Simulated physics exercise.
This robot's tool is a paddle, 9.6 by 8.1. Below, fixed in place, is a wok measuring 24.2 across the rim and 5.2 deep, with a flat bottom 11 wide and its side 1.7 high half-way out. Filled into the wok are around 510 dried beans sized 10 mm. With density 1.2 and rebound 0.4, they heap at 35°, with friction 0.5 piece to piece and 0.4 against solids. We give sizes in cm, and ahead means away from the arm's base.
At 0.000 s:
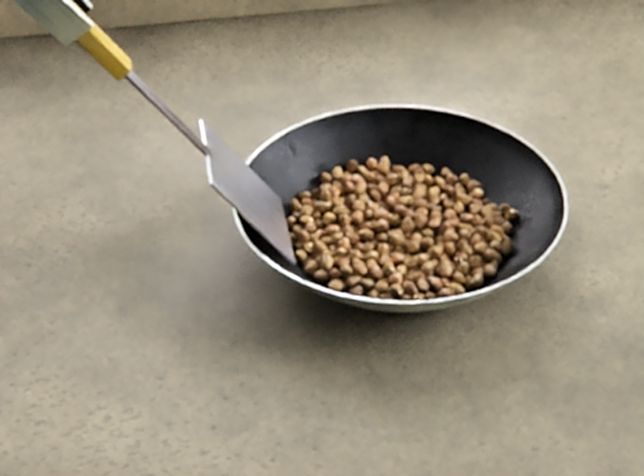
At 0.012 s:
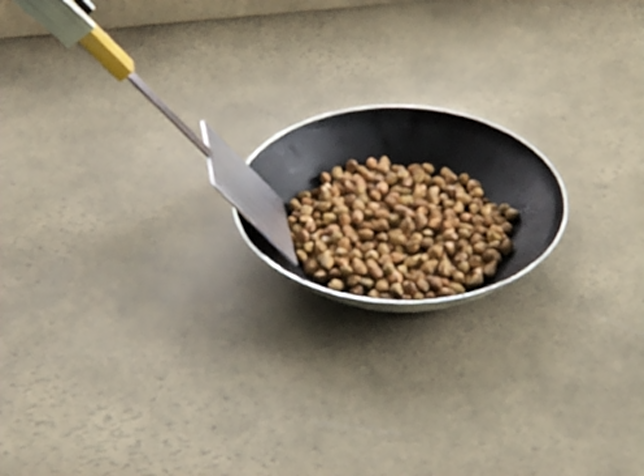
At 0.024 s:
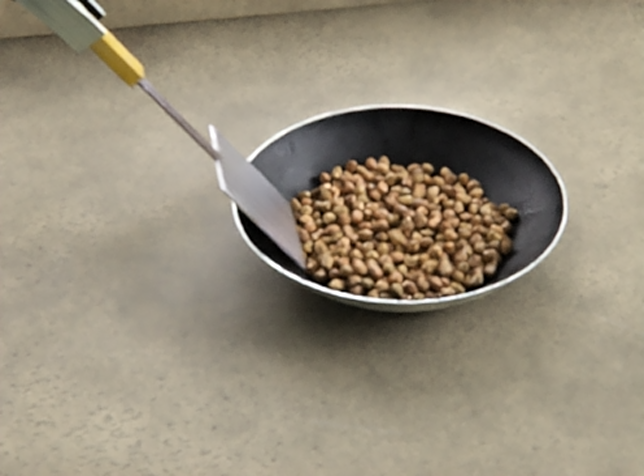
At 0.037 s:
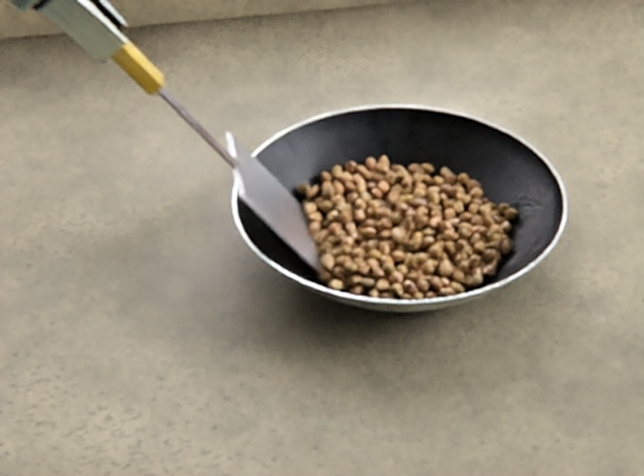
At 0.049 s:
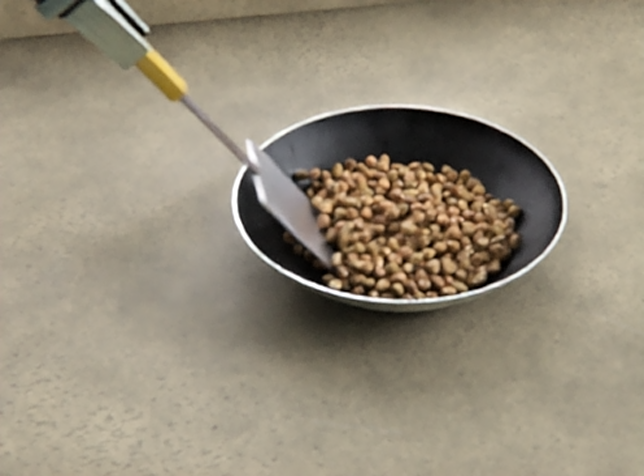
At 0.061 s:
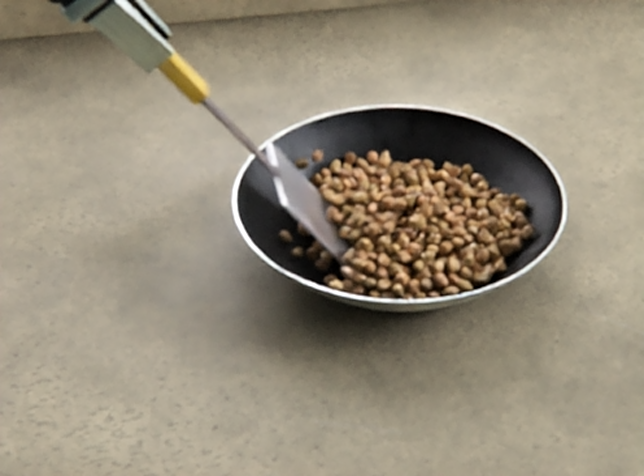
In a dark wok, a robot's paddle slides right, pushing into the brown beans.
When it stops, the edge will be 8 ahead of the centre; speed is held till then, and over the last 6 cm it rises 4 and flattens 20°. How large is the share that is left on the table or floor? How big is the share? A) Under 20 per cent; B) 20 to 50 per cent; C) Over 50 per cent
(B) 20 to 50 per cent.
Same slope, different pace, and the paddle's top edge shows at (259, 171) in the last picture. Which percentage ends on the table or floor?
Estimate: Close to 30 %.
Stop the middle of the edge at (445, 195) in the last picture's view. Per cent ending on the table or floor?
10 %, roughly.
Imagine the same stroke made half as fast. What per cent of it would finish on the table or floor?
Roughly 20 in a hundred.
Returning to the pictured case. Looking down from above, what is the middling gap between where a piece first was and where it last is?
Some 6 centimetres.
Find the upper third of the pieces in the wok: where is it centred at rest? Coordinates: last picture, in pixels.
(493, 212).
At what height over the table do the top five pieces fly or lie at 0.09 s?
Around 7 cm above the table.
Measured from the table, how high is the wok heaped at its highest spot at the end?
Height at rest: Roughly 5.0 cm.
After 0.09 s, sloping 55°, highest piece 10 above the table; 512 in the wok, 1 on the blade or in flight.
After 0.12 s, sloping 49°, highest piece 14 above the table; 510 in the wok, 3 on the blade or in flight.
After 0.34 s, sloping 35°, highest piece 17 above the table; 326 in the wok, 87 on the table or floor, 100 on the blade or in flight.
After 1.39 s, sloping 35°, highest piece 5 above the table; 326 in the wok, 187 on the table or floor.
In the end, 326 in the wok, 187 on the table or floor. That is 36 % on the table or floor.
